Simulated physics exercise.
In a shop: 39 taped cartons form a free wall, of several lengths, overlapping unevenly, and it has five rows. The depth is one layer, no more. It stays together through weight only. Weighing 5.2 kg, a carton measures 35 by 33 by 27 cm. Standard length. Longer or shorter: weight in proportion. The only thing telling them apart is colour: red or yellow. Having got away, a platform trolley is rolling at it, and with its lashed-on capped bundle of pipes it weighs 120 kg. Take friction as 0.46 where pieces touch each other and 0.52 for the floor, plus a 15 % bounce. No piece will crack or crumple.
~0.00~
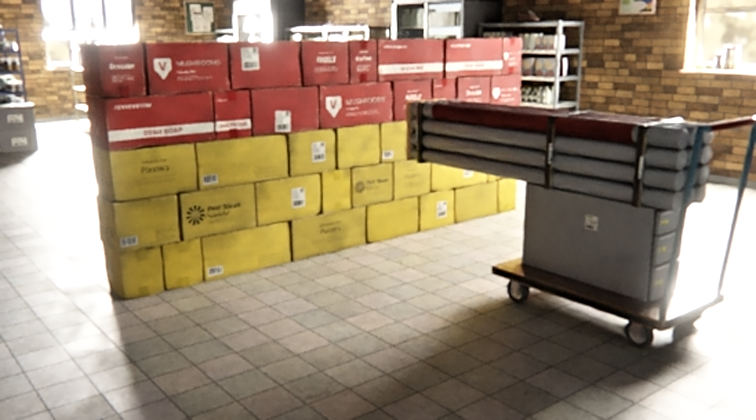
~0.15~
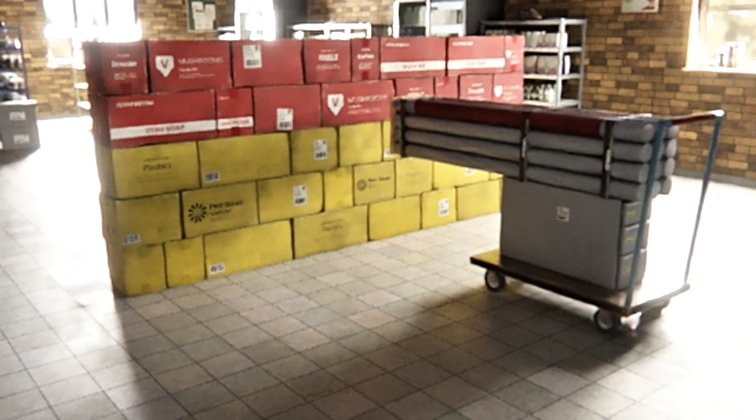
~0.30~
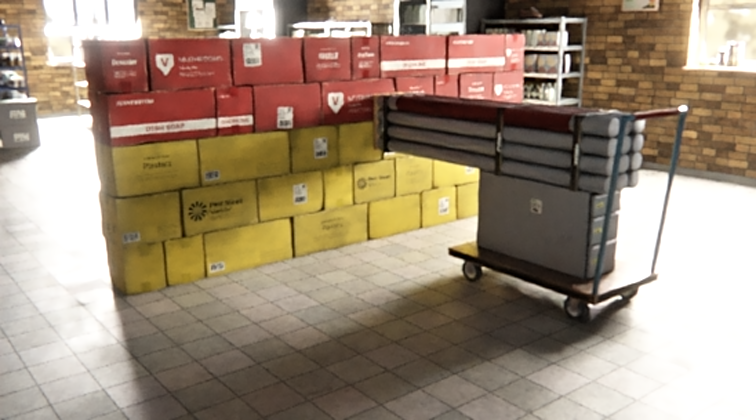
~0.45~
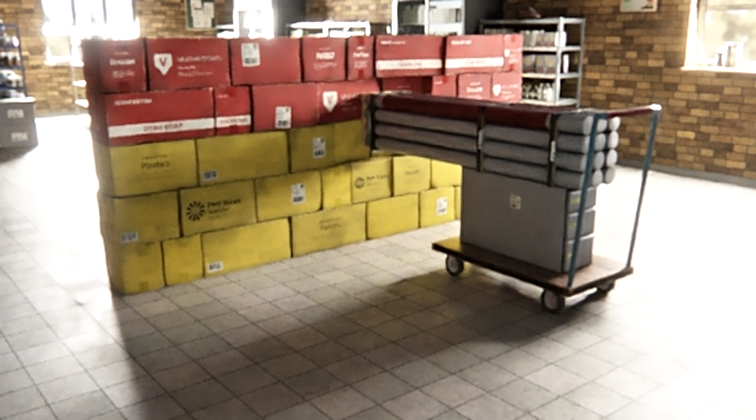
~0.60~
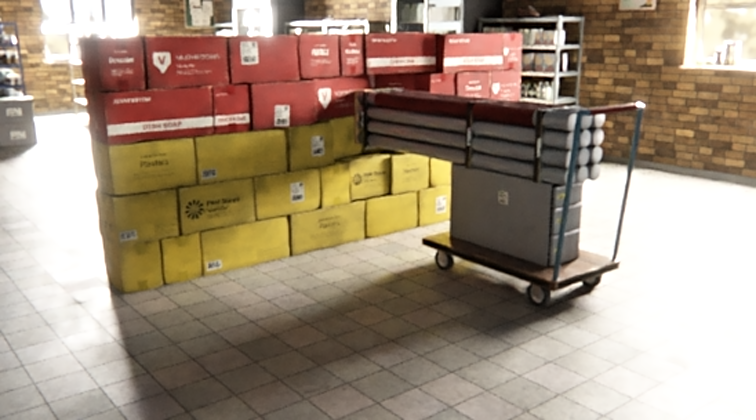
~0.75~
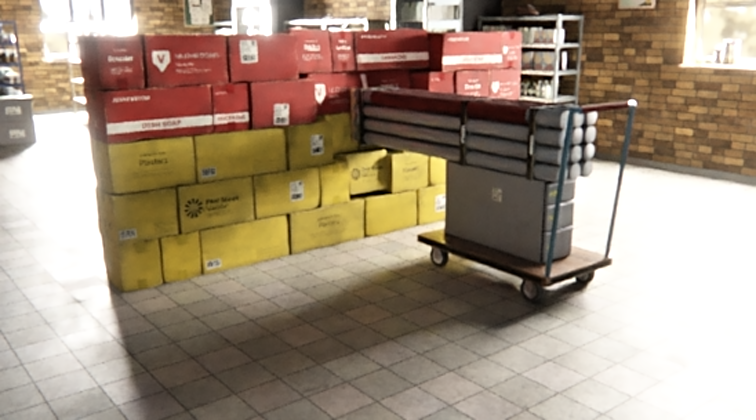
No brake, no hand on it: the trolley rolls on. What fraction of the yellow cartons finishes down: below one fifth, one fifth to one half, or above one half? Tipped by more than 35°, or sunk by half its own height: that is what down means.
Below one fifth.
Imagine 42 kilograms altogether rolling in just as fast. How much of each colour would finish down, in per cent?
You'd get yellow at 0 and red at 0 per cent down.
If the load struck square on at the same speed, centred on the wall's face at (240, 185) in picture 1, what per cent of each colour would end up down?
Yellow 0, red 0 per cent.
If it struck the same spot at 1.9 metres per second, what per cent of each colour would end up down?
Down at the end: Yellow 10 per cent, red 20 per cent.
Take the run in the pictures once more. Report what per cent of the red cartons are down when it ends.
Red: 30%.
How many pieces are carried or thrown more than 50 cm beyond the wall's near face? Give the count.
Roughly 8 pieces in all.
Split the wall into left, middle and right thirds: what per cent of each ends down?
In percent, the thirds read 0 on the left, 50 in the middle and 0 on the right.
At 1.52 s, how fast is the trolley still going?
Something like 0.0 m/s, I'd say.
By 0.98 s, load 28 cm past the wall's line, still rolling; none of the 23 yellow cartons down (0 of 39 in all colours); top yellow carton tilted 17°; top red carton tilted 17°.
By 1.28 s, load 30 cm past the wall's line, stopped; 2 of the 23 yellow cartons down (7 of 39 in all colours); top yellow carton tilted 52°; top red carton tilted 52°, 19 cm lower.
By 1.52 s, load 30 cm past the wall's line, stopped; 2 of the 23 yellow cartons down (7 of 39 in all colours); top yellow carton on its side; top red carton on its side.
When it is over (2.3 s), load 30 cm past the wall's line, stopped; 2 of the 23 yellow cartons down (7 of 39 in all colours); top yellow carton on its side; top red carton on its side. That is 9 per cent. In pixels of the last frame, middles, top yellow carton near (287, 205), top red carton near (217, 188).
